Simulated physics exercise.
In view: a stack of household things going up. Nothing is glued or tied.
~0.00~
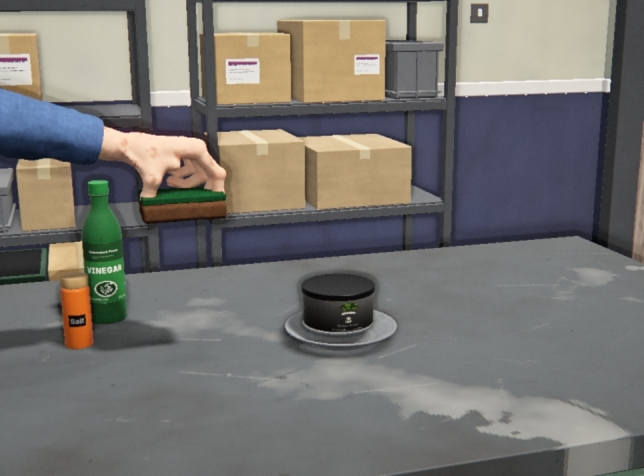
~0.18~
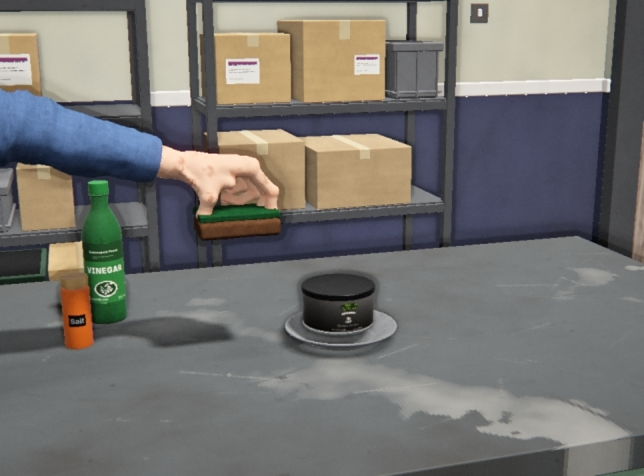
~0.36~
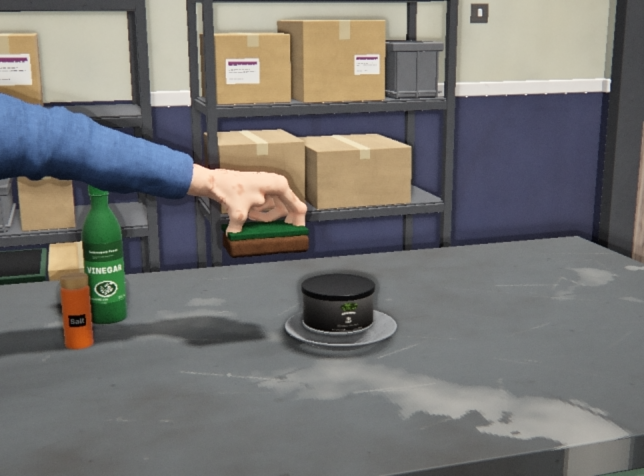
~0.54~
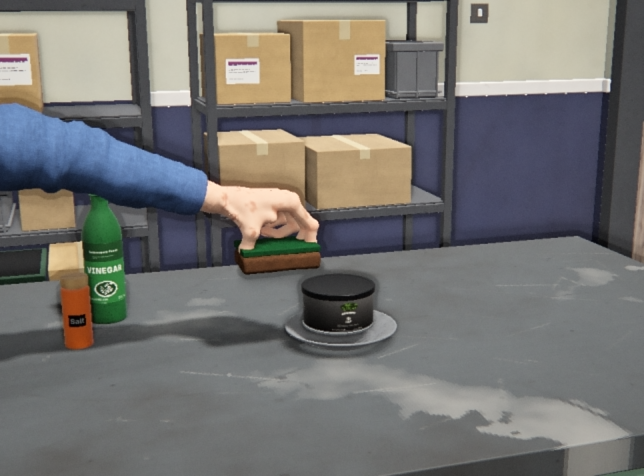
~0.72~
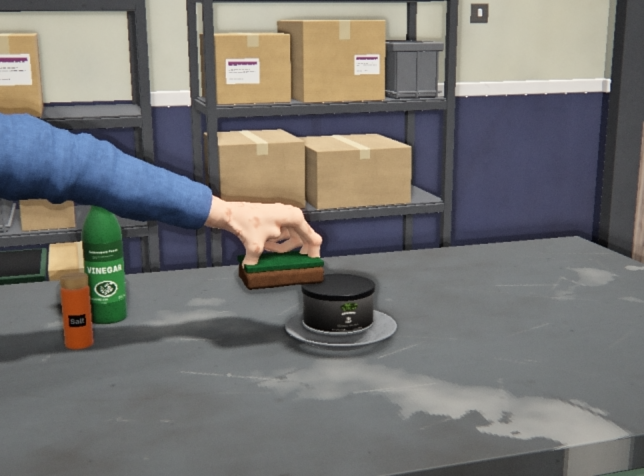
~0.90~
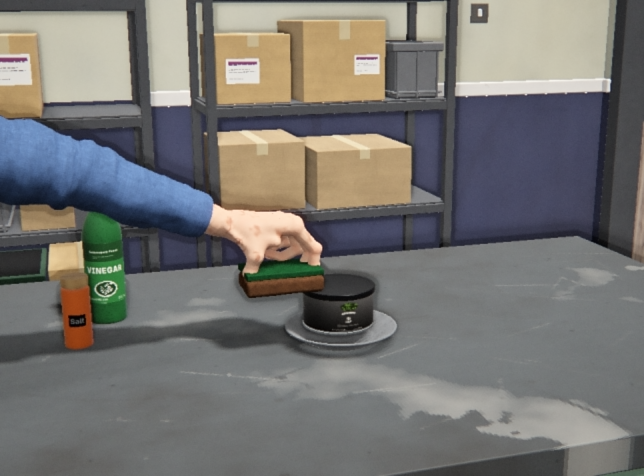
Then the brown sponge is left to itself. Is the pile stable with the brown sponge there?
Outcome: The pile comes apart.
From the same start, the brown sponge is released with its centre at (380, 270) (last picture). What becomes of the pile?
Then it gives way.
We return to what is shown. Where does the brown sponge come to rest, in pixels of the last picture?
Around (277, 308).
By 1.10 s, brown sponge tilted by 35° near (277, 294).
By 1.20 s, brown sponge now fallen.
When it is over (2.0 s), fallen, brown sponge; the other 4 as before. End places, in pixels of the last picture, brown sponge near (277, 308). The pile gives way.
